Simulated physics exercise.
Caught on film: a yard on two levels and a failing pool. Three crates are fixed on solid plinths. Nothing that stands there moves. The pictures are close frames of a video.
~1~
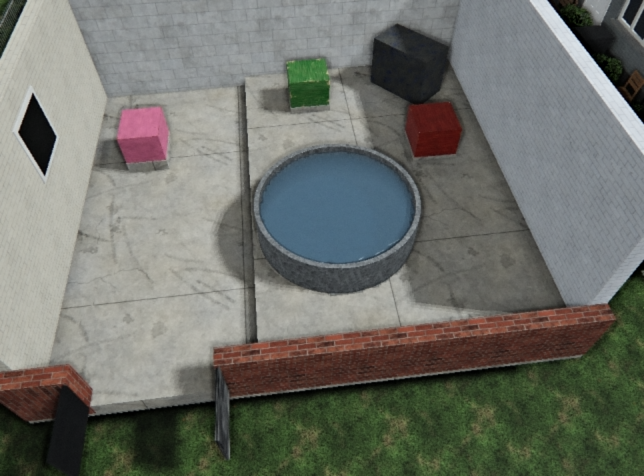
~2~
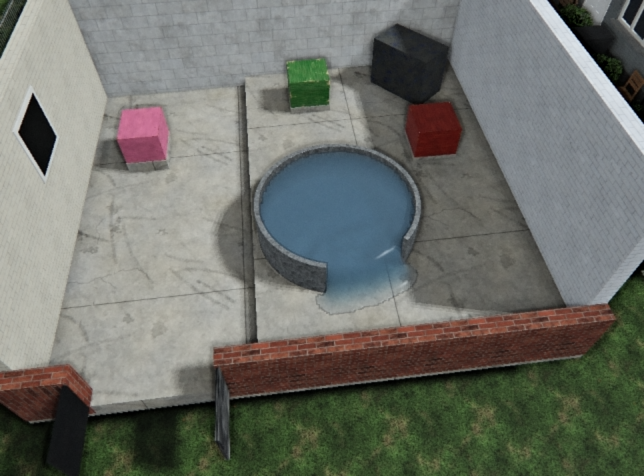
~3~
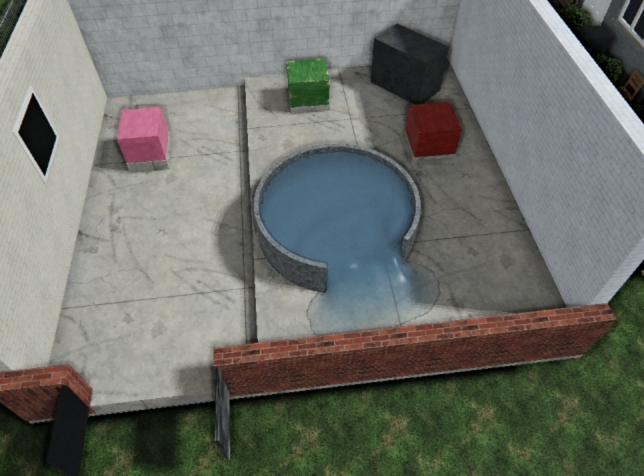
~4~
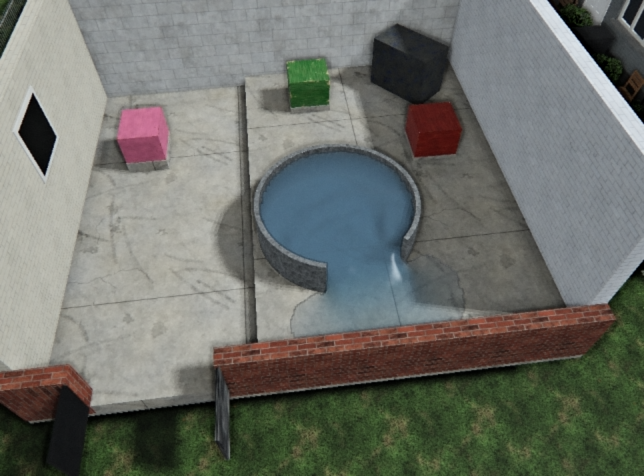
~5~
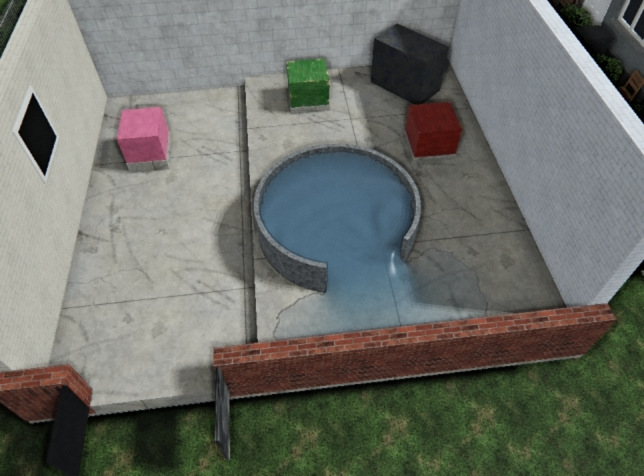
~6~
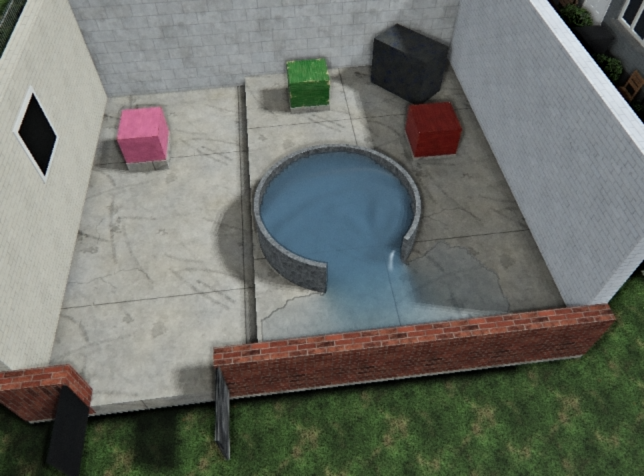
In a walled yard, a round pool's front wall opens and water spreads across the concrete.
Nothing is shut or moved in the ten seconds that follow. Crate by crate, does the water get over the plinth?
The pink crate escapes dry; the red crate is wetted; the green crate escapes dry.
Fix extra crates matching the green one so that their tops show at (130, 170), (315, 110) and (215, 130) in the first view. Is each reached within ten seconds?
In that order: Is spared, stays dry, escapes it.
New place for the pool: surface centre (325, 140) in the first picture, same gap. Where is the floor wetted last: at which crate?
I say the green crate.
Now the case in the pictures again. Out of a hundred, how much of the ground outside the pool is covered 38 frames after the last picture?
I make it 75 per cent.
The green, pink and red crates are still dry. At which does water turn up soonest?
First comes the crate marked red.
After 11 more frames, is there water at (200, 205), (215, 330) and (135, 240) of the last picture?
As listed: Not flooded, wet, clear.
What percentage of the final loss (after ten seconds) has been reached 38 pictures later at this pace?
I make it 50 per cent.
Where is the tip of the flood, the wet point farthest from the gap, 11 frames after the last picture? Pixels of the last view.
Near (72, 390).
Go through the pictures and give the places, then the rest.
The first frame shows still water in the pool at (337, 203).
In the second frame, water pours out at (368, 278) and has run to (325, 305).
In the third frame, water pours out at (368, 279) and has run to a hidden place.
In the fourth frame, the front is at a hidden place, out from the gap at (368, 279).
In the fifth frame, water pours out at (368, 279) and has run to a hidden place.
In the sixth frame, water pours out at (368, 279) and has run to a hidden place.
A moment on, water covers 15 % of the floor; the pink crate not reached, the red crate not reached, the green crate not reached.
Next, water covers 25 % of the floor; the pink crate not reached, the red crate not reached, the green crate not reached.
Then, water covers 50 % of the floor; the pink crate not reached, the red crate water round its plinth, the green crate not reached.
Later, water covers 75 % of the floor; the pink crate water round its plinth, the red crate water round its plinth, the green crate water round its plinth.
In the end, water covers 95 % of the floor; the pink crate stayed above the water, the red crate was topped, the green crate stayed above the water.
